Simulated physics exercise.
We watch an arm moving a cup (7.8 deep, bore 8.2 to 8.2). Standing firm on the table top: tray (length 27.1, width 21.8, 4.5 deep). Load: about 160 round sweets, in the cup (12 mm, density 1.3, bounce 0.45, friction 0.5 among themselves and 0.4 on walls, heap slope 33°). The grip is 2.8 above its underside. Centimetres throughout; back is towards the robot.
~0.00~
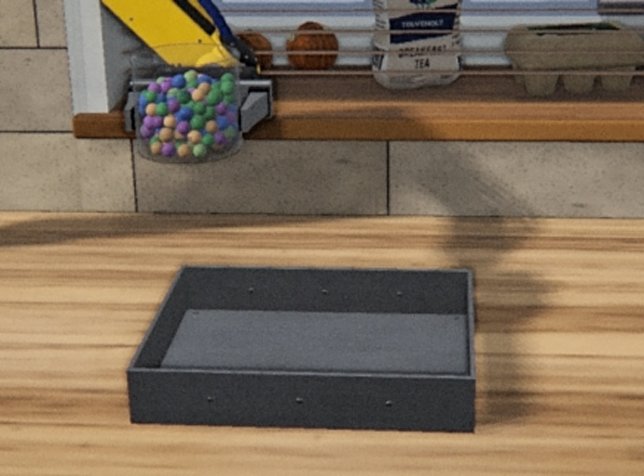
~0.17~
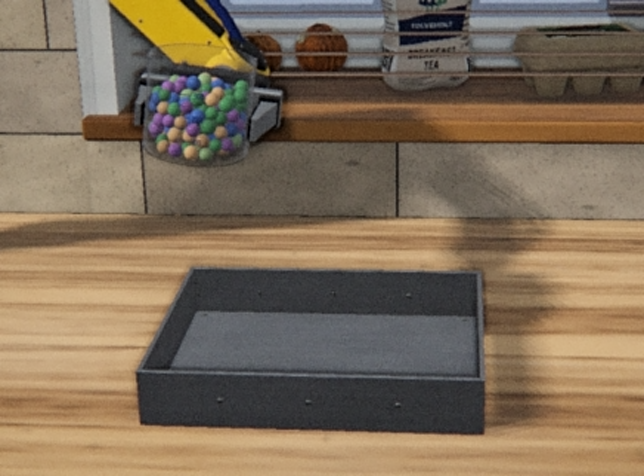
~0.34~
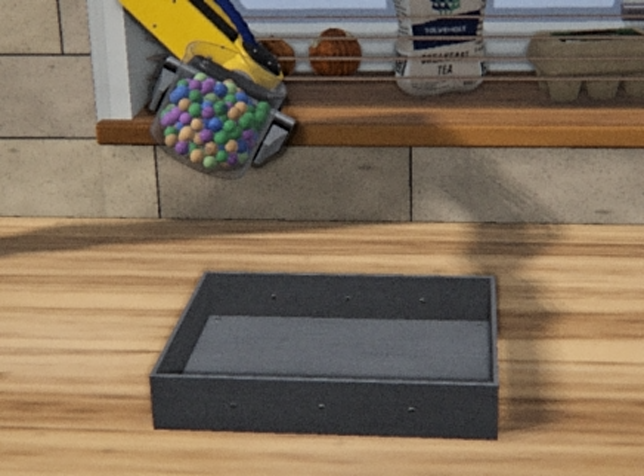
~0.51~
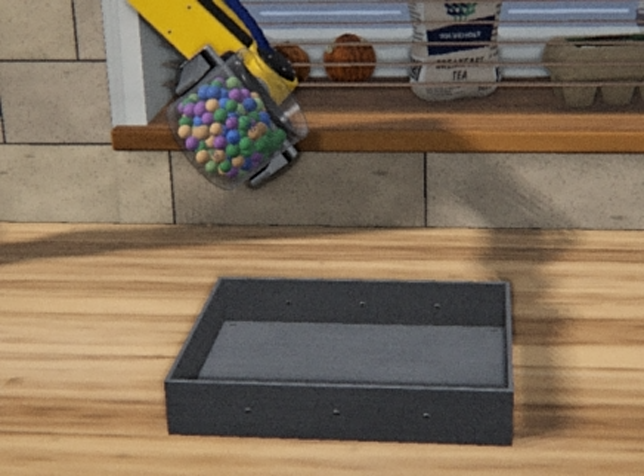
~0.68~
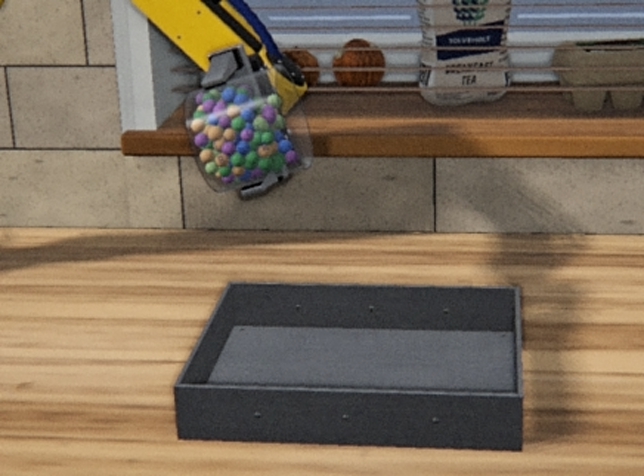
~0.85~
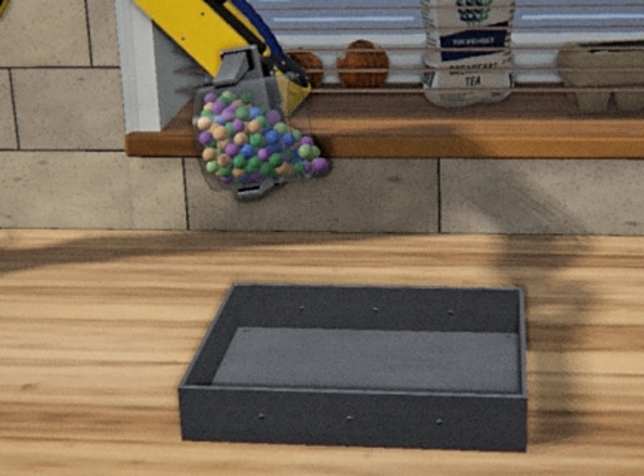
A yellow robot arm tips a clear cup of colorful balls rightward above a gray tray.
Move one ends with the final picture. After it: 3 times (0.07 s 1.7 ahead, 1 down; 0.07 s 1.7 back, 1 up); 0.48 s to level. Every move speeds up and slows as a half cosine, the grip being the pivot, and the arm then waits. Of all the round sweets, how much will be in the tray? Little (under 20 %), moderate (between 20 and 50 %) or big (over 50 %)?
Answer: Moderate; between 20 and 50 % of the round sweets finish in the tray.
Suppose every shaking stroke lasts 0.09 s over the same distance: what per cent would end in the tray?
In that case some 35 per cent.
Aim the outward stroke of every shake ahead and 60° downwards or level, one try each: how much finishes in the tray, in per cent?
Some 25 and 60 per cent.
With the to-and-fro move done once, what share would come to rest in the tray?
Then about 20 per cent.
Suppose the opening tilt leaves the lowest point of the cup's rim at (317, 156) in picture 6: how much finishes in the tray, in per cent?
Some 15 per cent.
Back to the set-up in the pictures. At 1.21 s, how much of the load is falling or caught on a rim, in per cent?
Some 13 per cent.
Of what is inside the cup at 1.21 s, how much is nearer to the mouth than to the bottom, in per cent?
Roughly 50 per cent.
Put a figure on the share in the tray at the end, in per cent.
Some 35 per cent.
After 1.21 s, tilted 81° forward, highest piece 23 above the table; 119 in the cup, 19 in the tray, 21 in flight or on a rim.
After 1.57 s, tilted 25° forward, highest piece 26 above the table; 101 in the cup, 57 in the tray, 1 in flight or on a rim.
After 1.95 s, level, highest piece 26 above the table; 101 in the cup, 58 in the tray.
After 3.00 s, level, highest piece 26 above the table; 101 in the cup, 58 in the tray.
At rest, 101 in the cup, 58 in the tray. That is 36 % in the tray.
